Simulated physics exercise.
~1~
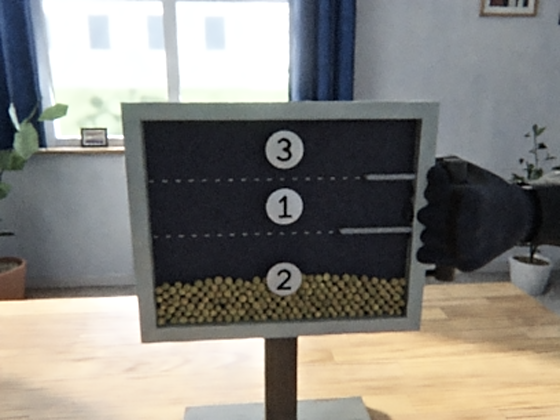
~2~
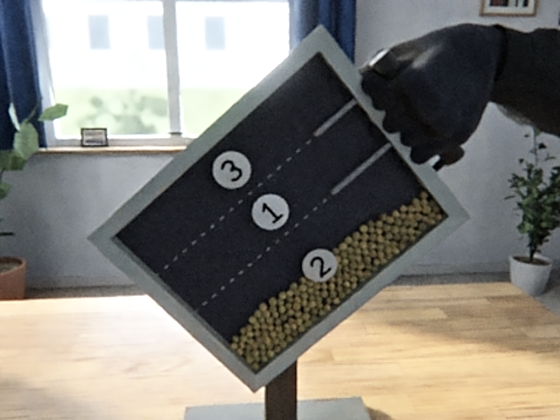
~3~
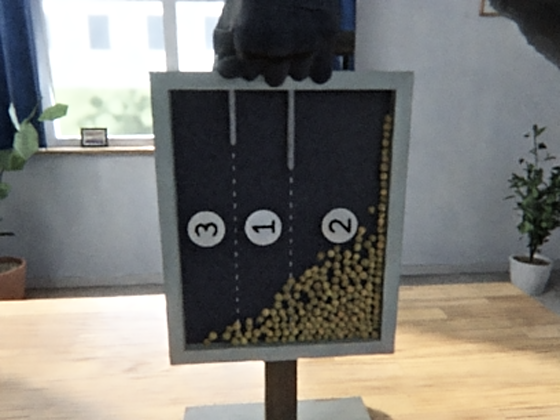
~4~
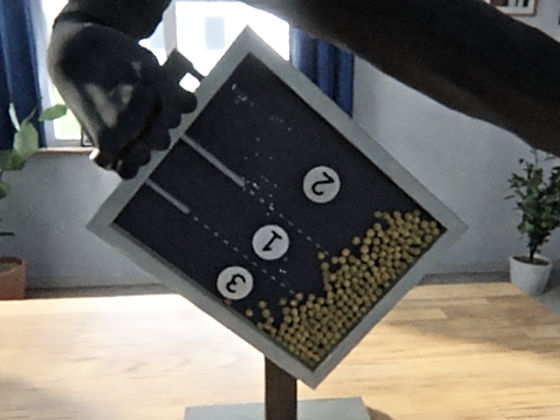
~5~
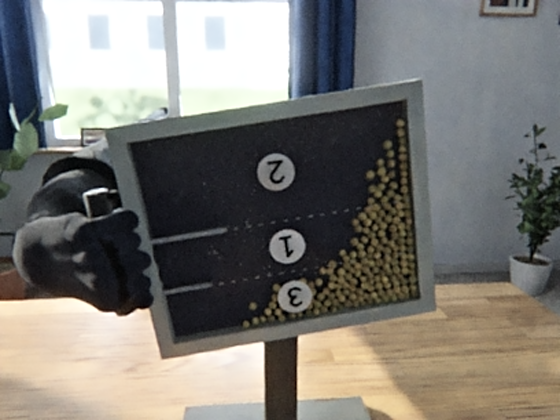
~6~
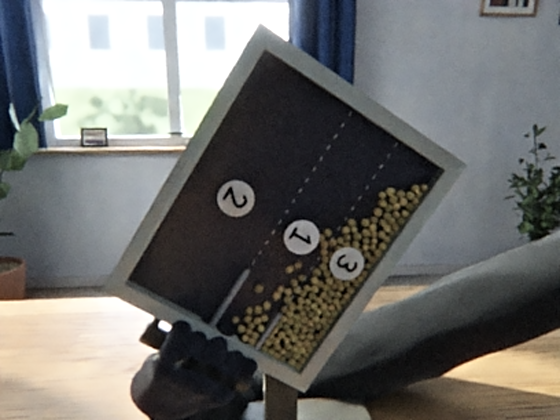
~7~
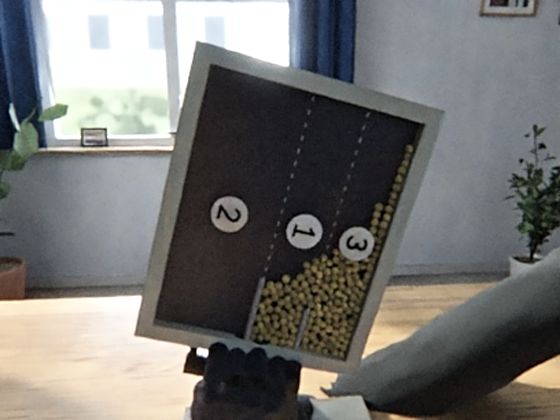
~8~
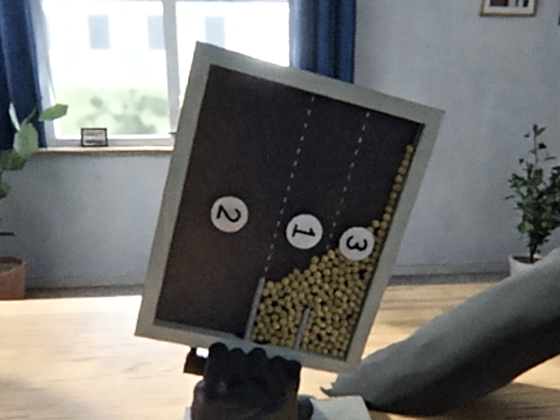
A gloved hand turns the framed box anticlockwise until its tan beans settle at lower right.
